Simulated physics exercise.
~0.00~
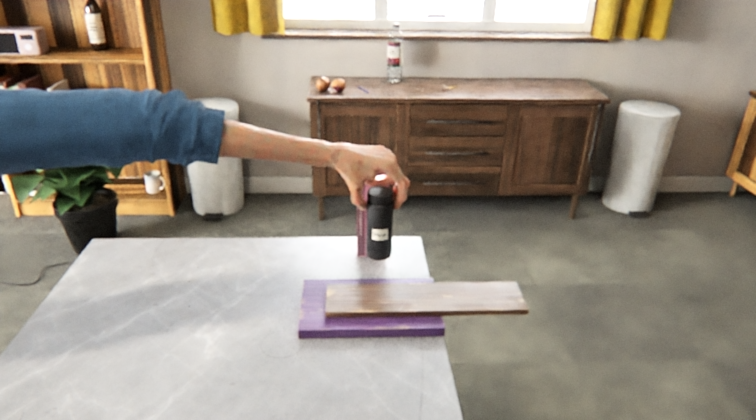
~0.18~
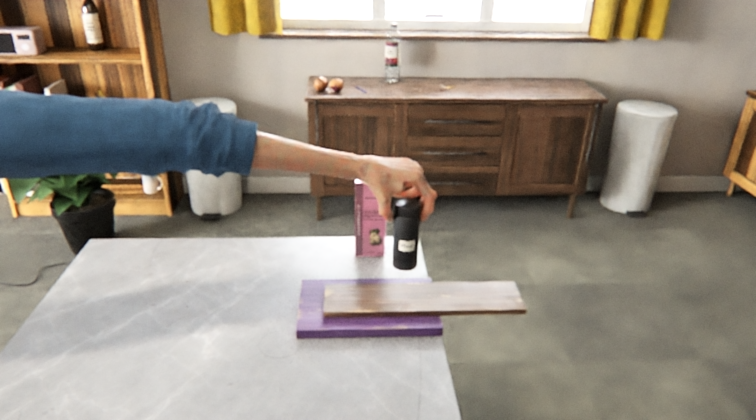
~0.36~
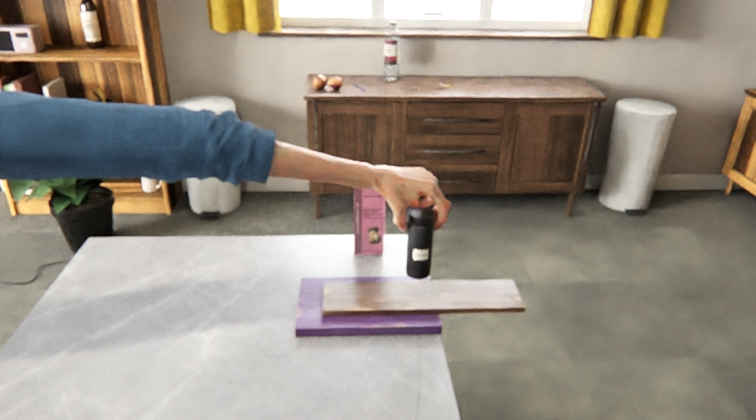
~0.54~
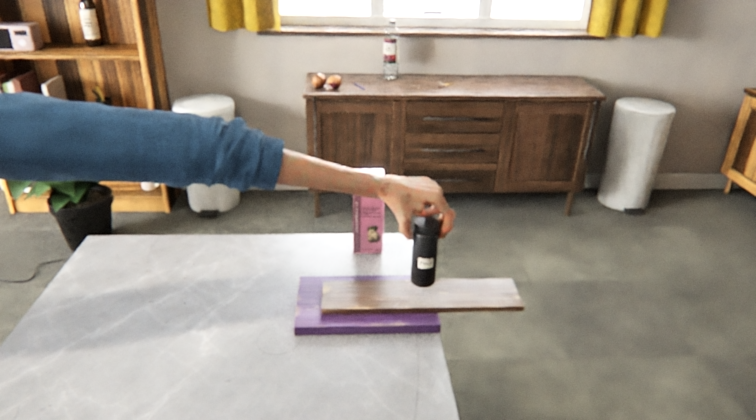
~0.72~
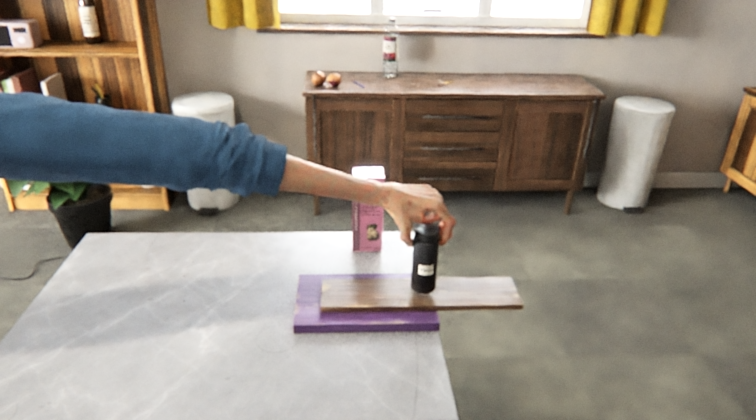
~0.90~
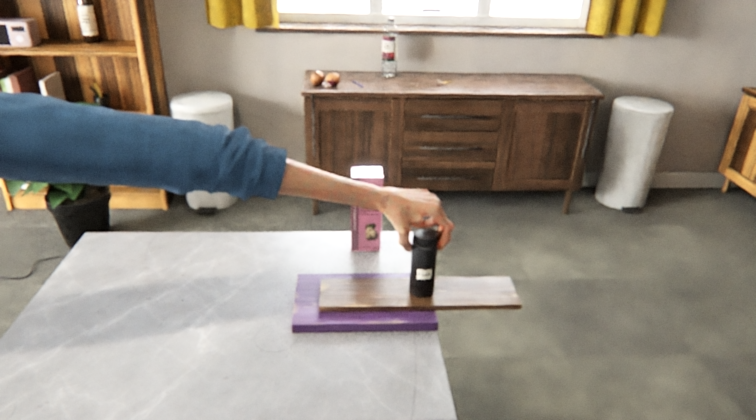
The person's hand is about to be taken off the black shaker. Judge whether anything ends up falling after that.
Nothing falls.
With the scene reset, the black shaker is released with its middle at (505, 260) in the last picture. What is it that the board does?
Then it goes over.
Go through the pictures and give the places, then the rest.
On its way; black shaker (380, 223), in the first picture.
On its way; black shaker (406, 234); purple slab (368, 306), in the second picture.
On its way; black shaker (420, 243); brown board (422, 297), in the third picture.
On its way; black shaker (424, 252); pink carton (368, 212), in the fourth picture.
On its way; black shaker (425, 259); purple slab (365, 301), in the fifth picture.
In place under the hand; black shaker (423, 263); brown board (419, 293), in the sixth picture.
After 1.80 s, things are still on the move.
After 2.60 s, black shaker resting near (423, 263).
By the end (3.5 s), all 4 in place. The board keeps its balance.
